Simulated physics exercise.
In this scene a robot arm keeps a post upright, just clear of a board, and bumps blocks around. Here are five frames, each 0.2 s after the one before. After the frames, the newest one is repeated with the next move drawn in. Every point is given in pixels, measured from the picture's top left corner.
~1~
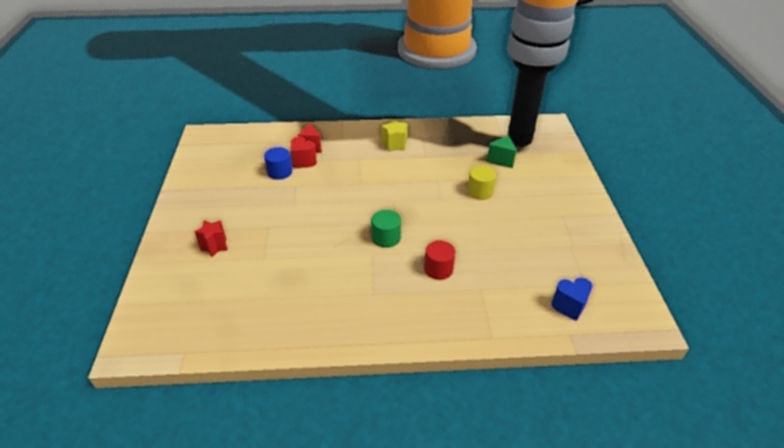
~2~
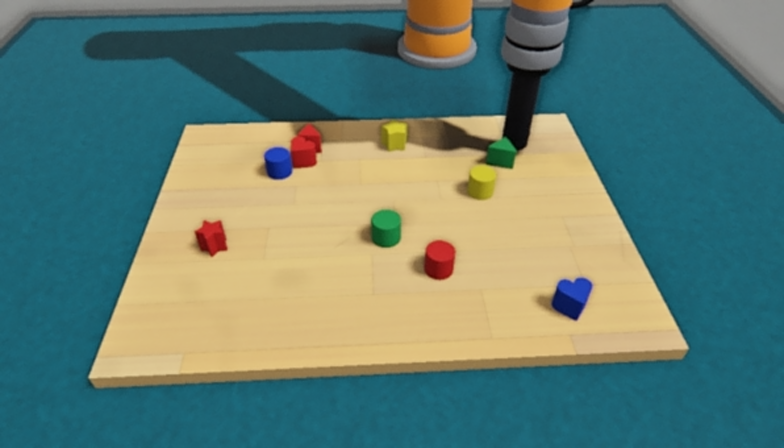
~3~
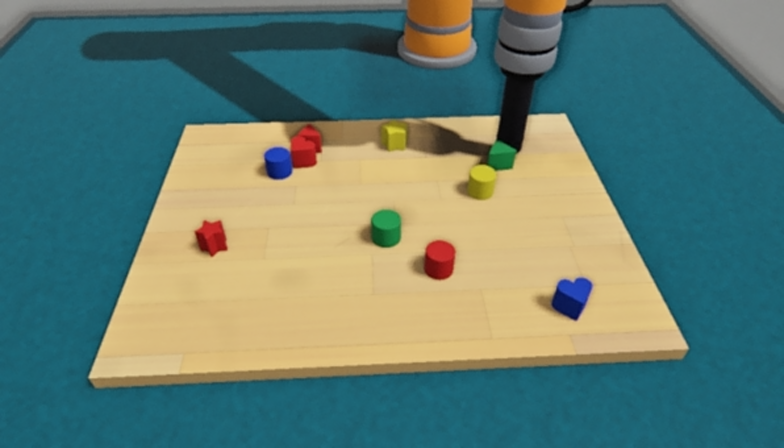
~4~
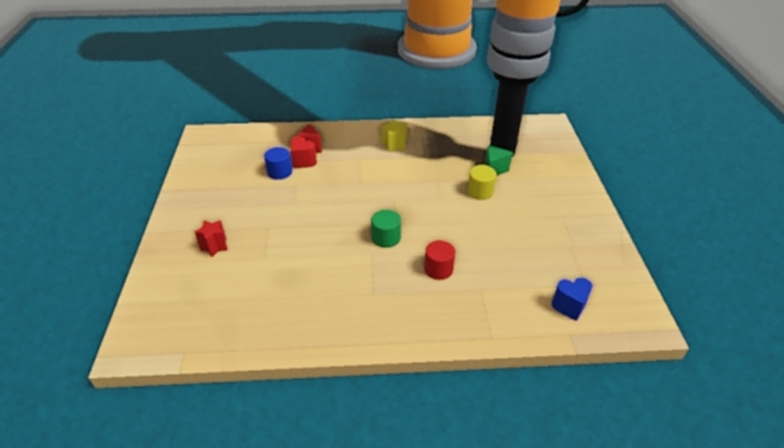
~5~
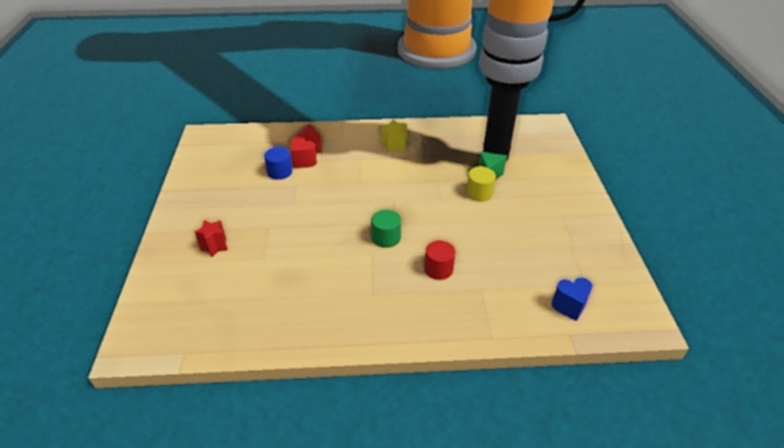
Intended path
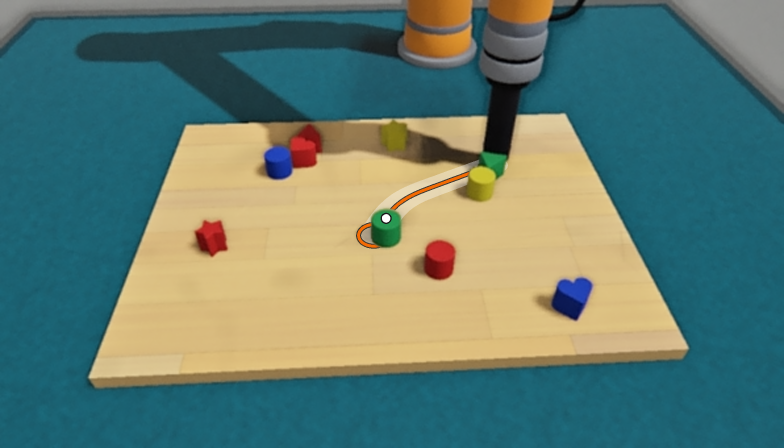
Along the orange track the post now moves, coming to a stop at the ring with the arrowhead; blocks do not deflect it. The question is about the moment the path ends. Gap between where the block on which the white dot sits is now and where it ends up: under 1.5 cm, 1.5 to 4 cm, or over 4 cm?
Displaced 1.5 to 4 cm.
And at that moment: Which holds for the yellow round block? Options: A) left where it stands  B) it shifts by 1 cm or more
B.
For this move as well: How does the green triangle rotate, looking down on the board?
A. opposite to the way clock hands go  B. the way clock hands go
That would be A.
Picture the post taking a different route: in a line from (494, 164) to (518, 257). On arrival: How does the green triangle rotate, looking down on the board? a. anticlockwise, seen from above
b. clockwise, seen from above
Letter b.
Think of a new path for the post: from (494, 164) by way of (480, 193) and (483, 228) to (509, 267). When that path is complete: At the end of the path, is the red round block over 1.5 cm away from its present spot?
No
The drawn path runs from (494, 164) by way of (450, 181) and (404, 200) to (374, 235); the dot is on the green round block.
On the path given first. One third of the way, post at (450, 174); yellow round block at (481, 179); green triangle at (487, 166), turned 45° anticlockwise.
Two thirds of the way, post at (403, 194); yellow round block at (481, 179); green triangle at (487, 166), turned 45° anticlockwise.
At the end, post at (374, 228); green round block at (384, 237); red round block not moved; yellow round block at (481, 179); green triangle at (487, 166), turned 45° anticlockwise.
